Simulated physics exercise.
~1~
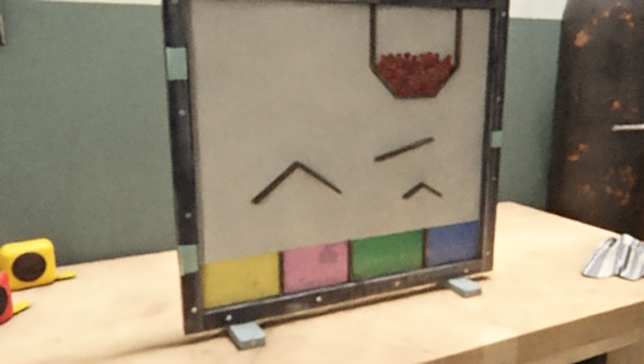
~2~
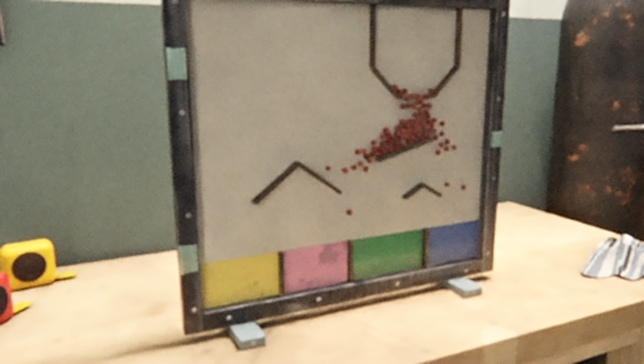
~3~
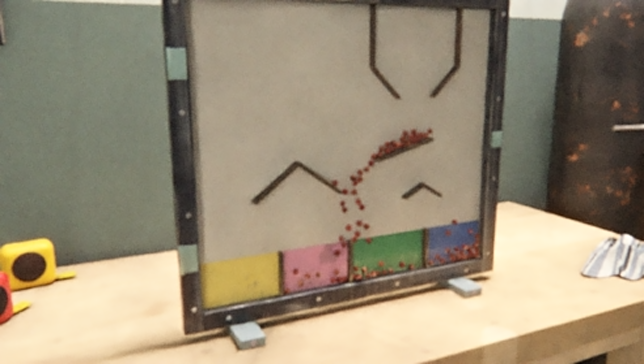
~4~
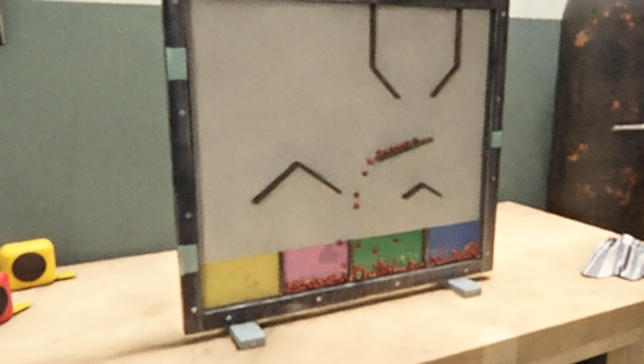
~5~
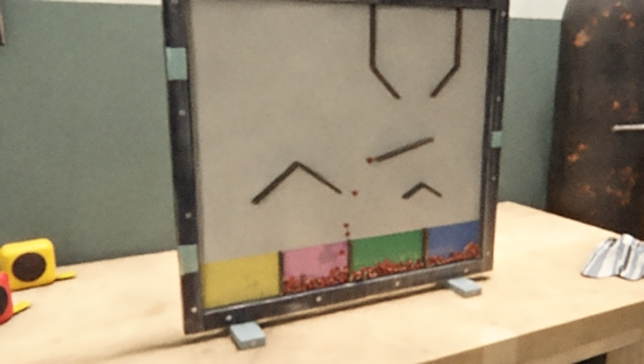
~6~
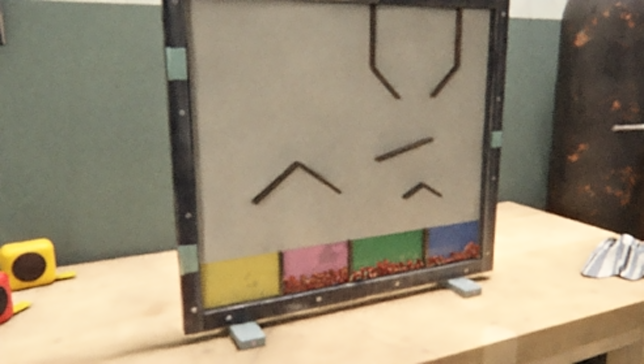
In this clip, small reddish beads pour from a hopper in an upright framed panel, pile on a slanted ledge and spill off both sides past lower ledges, finally settling in the pink, green and blue bins while the yellow bin stays empty.
